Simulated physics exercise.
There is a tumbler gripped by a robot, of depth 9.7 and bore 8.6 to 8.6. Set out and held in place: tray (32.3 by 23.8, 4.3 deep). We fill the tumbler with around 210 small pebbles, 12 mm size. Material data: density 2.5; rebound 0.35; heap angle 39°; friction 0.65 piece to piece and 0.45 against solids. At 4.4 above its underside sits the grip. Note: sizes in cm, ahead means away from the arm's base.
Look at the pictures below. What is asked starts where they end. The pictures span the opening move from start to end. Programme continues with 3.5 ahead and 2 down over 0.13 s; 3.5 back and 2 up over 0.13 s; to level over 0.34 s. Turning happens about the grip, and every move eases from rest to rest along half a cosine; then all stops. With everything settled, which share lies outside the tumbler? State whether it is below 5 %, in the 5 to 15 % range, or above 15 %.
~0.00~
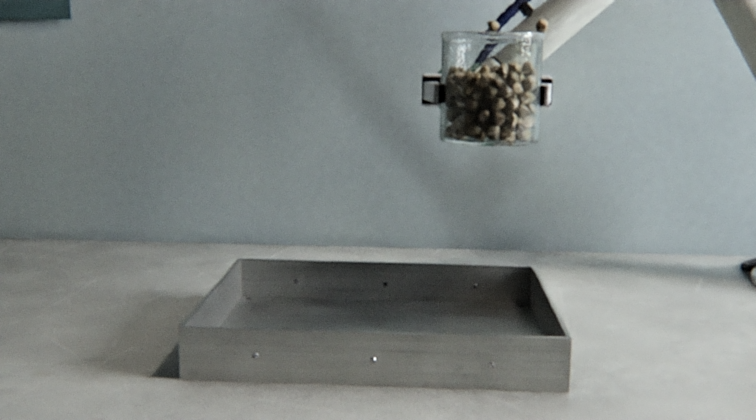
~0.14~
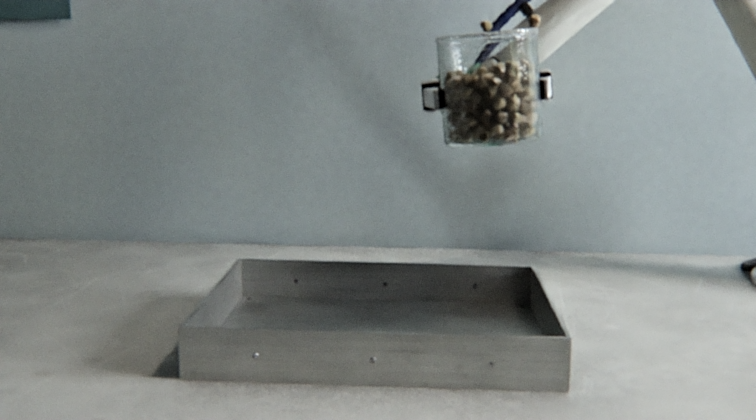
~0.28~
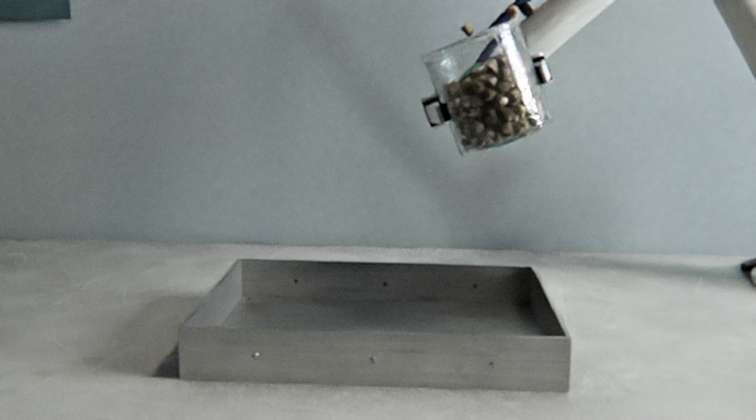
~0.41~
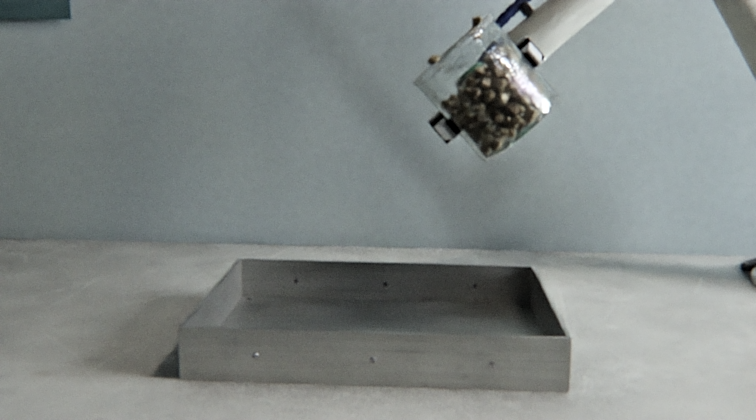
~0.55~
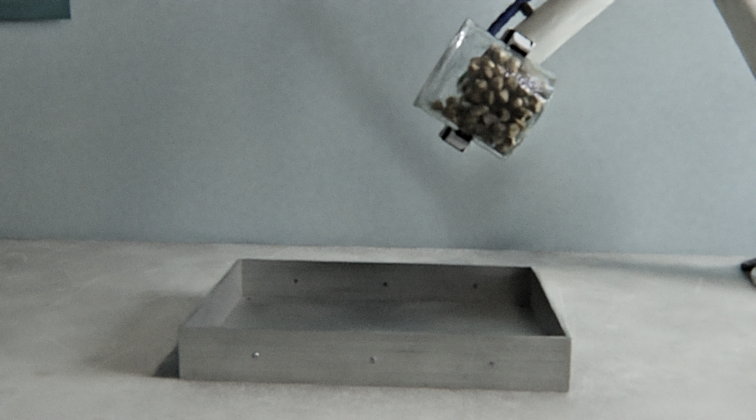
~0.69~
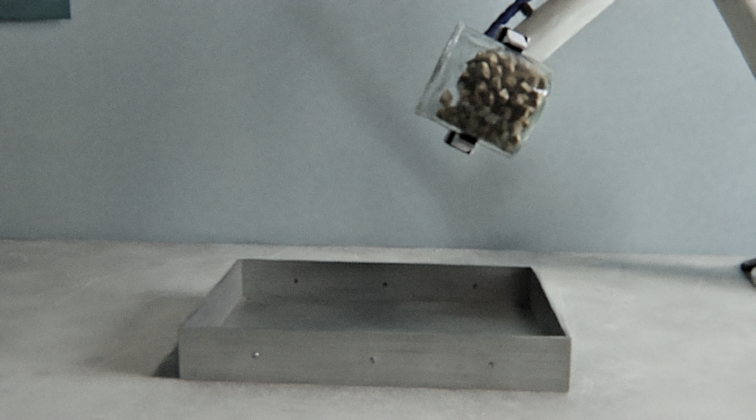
It is below 5 %.
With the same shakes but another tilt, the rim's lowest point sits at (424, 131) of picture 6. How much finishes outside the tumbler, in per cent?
Roughly 15 percent, give or take.
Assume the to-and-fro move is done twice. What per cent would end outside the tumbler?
It would then be around 0 per cent.
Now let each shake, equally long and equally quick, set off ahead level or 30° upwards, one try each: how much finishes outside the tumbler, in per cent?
Try one gives about 5 in a hundred, try two about 15 in a hundred.
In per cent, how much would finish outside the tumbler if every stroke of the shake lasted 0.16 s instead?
That gives about 0 percent.
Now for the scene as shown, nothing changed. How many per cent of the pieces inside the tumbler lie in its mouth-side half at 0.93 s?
Around 35 per cent of it.
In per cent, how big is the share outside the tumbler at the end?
2 per cent, more or less.
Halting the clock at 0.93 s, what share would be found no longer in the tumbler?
Around 0 percent at that moment.
By 0.93 s, tilted 65° forward, highest piece 26 above the table; 210 in the tumbler, 2 in flight or on a rim.
By 1.17 s, tilted 18° forward, highest piece 28 above the table; 207 in the tumbler, 5 in the tray.
By 1.49 s, level, highest piece 29 above the table; 207 in the tumbler, 5 in the tray.
By 2.54 s, level, highest piece 29 above the table; 207 in the tumbler, 5 in the tray.
Final count, 207 in the tumbler, 5 in the tray. That is 2 % outside the tumbler.
